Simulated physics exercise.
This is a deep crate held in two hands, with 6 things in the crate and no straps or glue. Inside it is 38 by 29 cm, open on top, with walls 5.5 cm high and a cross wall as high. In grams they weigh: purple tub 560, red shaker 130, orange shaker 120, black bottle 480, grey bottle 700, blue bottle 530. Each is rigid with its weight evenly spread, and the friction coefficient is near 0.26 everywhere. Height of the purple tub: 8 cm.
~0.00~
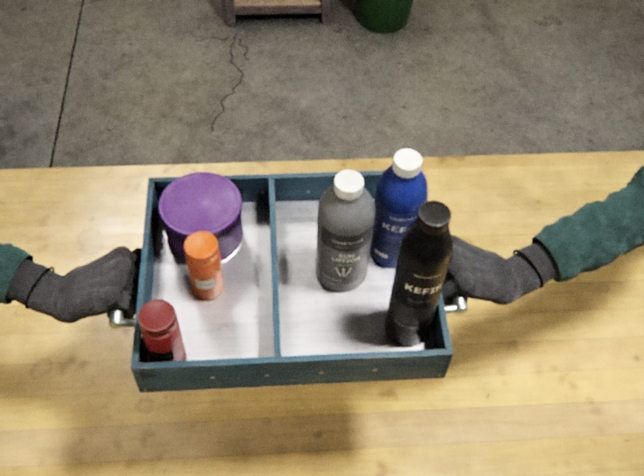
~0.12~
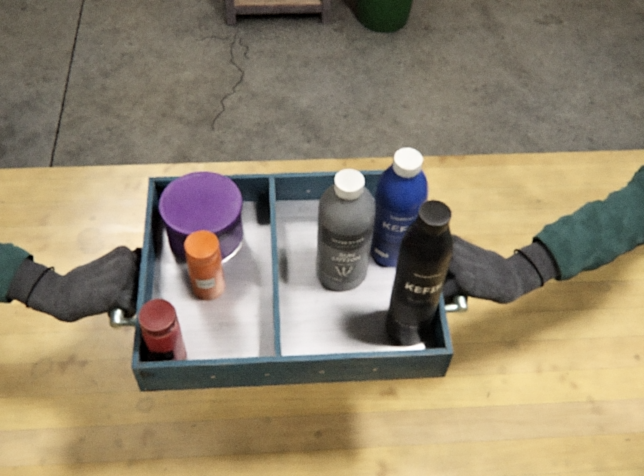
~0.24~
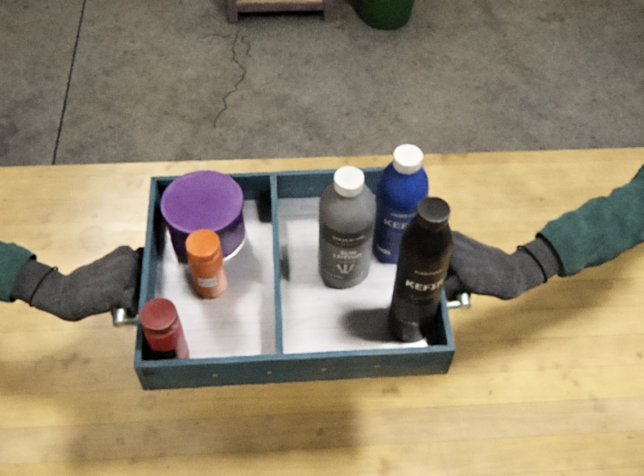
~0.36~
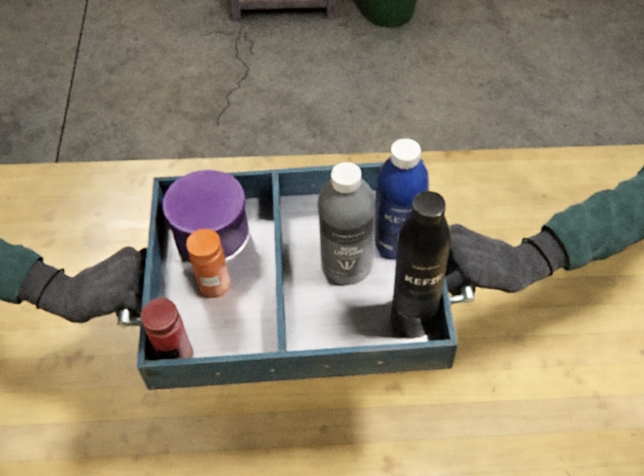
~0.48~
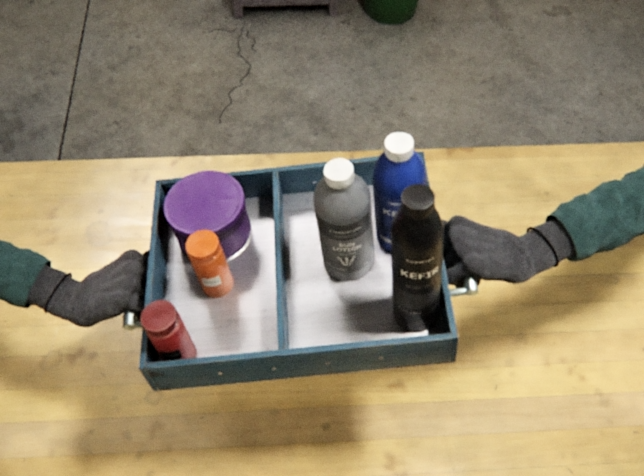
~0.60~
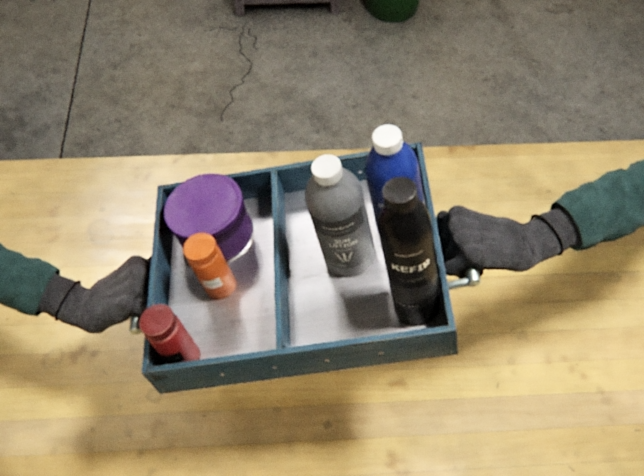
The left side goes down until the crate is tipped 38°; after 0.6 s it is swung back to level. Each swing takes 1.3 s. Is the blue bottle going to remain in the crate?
The blue bottle comes out of the crate.
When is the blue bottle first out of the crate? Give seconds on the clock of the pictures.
Near 1.5 s.
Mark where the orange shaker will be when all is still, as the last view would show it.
Around (174, 258).
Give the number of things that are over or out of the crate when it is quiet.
That comes to 2.
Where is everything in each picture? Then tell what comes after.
Crate level; blue bottle (399, 208); purple tub (203, 220), in the first frame.
Crate level; orange shaker (205, 266); black bottle (420, 276), in the second frame.
Tip 1°, left side down; grey bottle (346, 226); purple tub (205, 218), in the third frame.
Tip 3°, left side down; red shaker (168, 335); orange shaker (209, 264), in the fourth frame.
Tip 6°, left side down; black bottle (417, 261); grey bottle (344, 218), in the fifth frame.
Tip 11°, left side down; purple tub (211, 220), in the sixth frame.
After 1.10 s, tip 34°, left side down; blue bottle 6° off its base near (294, 182); black bottle 20° off its base; grey bottle 7° off its base.
After 1.60 s, tip 38°, left side down; black bottle and blue bottle now out of the crate; red shaker 33° off its base; grey bottle 6° off its base.
After 2.60 s, tip 22°, left side down; grey bottle 6° off its base; orange shaker moved 5 cm; red shaker moved 5 cm.
In the end (3.8 s), out of the crate, black bottle and blue bottle; not toppled but over 5 cm from the start, orange shaker and grey bottle; the other 2 under 5 cm from the start. In the last view, blue bottle near (127, 210).
